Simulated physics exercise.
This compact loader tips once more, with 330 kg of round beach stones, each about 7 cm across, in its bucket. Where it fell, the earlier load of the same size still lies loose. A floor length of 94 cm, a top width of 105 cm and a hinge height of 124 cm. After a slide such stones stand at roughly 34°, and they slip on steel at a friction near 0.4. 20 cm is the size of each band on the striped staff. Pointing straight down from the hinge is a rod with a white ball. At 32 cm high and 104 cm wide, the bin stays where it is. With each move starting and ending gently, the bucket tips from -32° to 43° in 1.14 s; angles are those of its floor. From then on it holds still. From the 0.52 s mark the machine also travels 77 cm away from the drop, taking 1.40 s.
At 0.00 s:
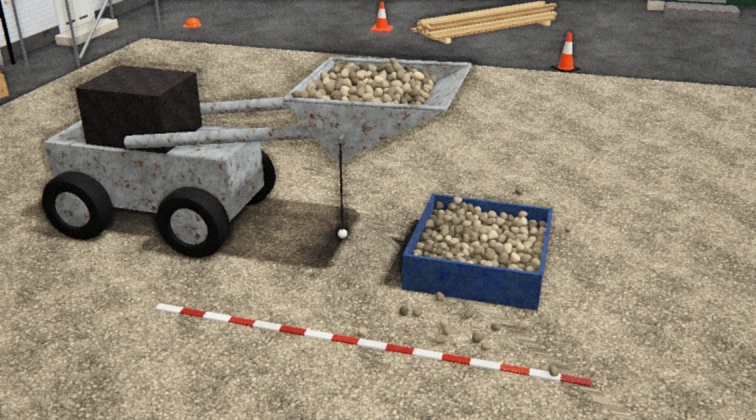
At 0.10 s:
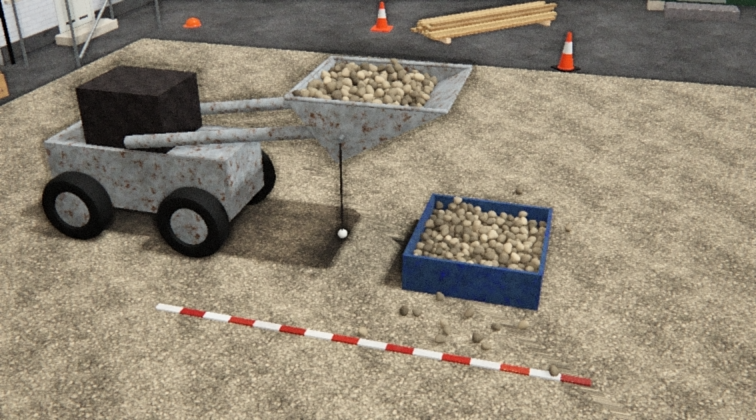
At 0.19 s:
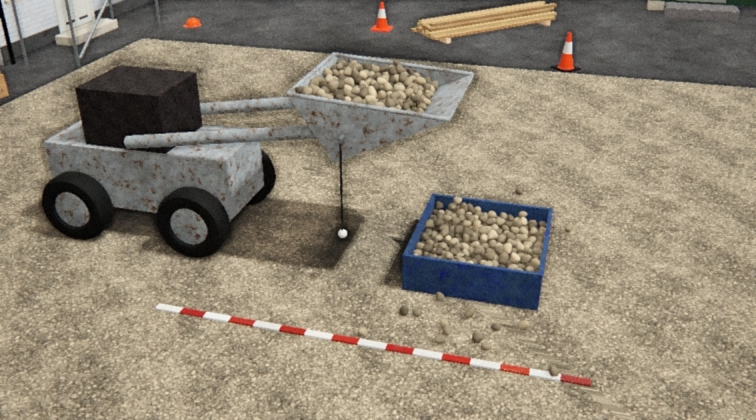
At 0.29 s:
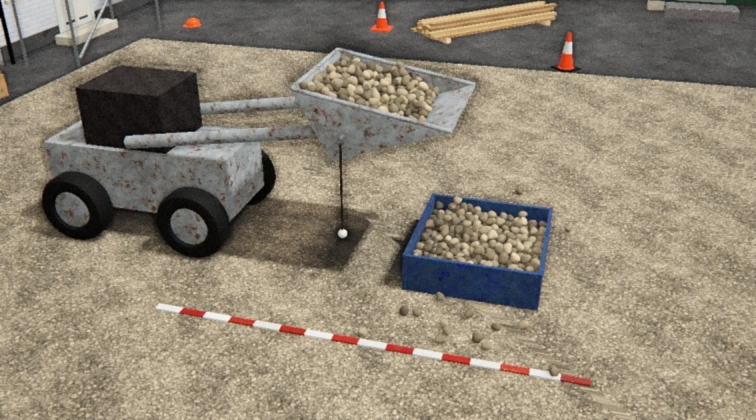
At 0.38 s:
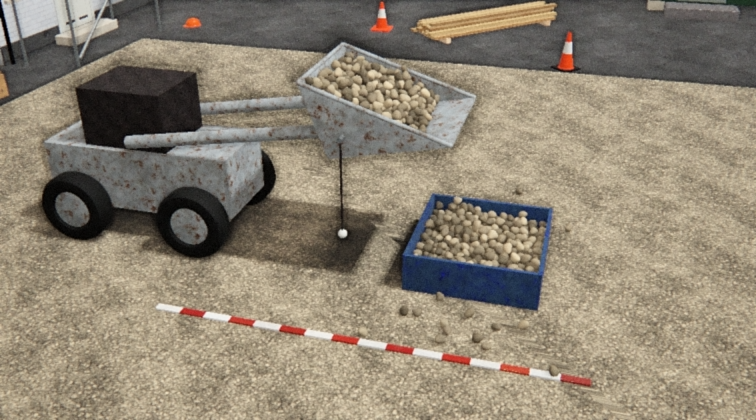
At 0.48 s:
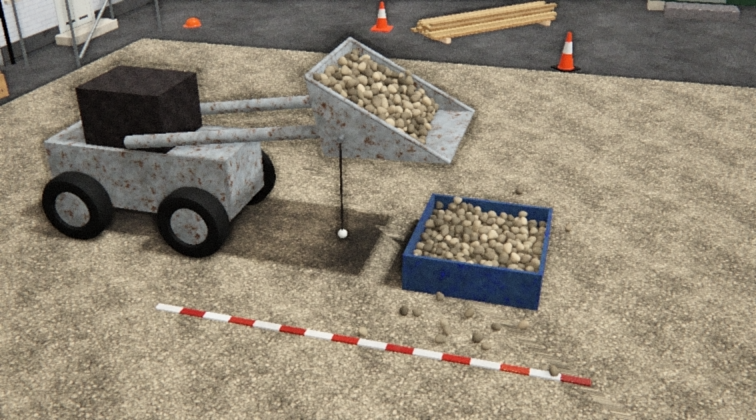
To begin with, a small four-wheeled loader holds a raised bucket of round stones nearly level, beside a blue bin already filled with similar stones. The bucket then slowly tilts, its back edge rising and its right lip lowering, while the stones shift slightly inside and the loader stays still.
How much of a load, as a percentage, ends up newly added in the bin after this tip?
25 %.
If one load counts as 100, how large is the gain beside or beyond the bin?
I'd say some 5 per cent of a load.
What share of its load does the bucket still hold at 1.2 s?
It holds some 25 percent.
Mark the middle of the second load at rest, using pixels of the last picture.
(402, 244).
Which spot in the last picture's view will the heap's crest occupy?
Note: Crest near (442, 221).
After 0.9 s the floor is at 32°; in per cent of one load, 98 in the bucket, 98 in the bin, 4 beside or beyond the bin; the foremost stones are at (544, 263).
After 1.2 s the floor is at 43°; in per cent of one load, 26 in the bucket, 48 short of the bin, 120 in the bin, 6 beside or beyond the bin; the foremost stones are at (544, 263).
After 2.4 s the floor is at 43°; in per cent of one load, 0 in the bucket, 70 short of the bin, 121 in the bin, 9 beside or beyond the bin; the foremost stones are at (560, 275).
After 4.9 s the floor is at 43°; in per cent of one load, 0 in the bucket, 70 short of the bin, 121 in the bin, 10 beside or beyond the bin; the foremost stones are at (560, 275). Net gain in the bin, 25.
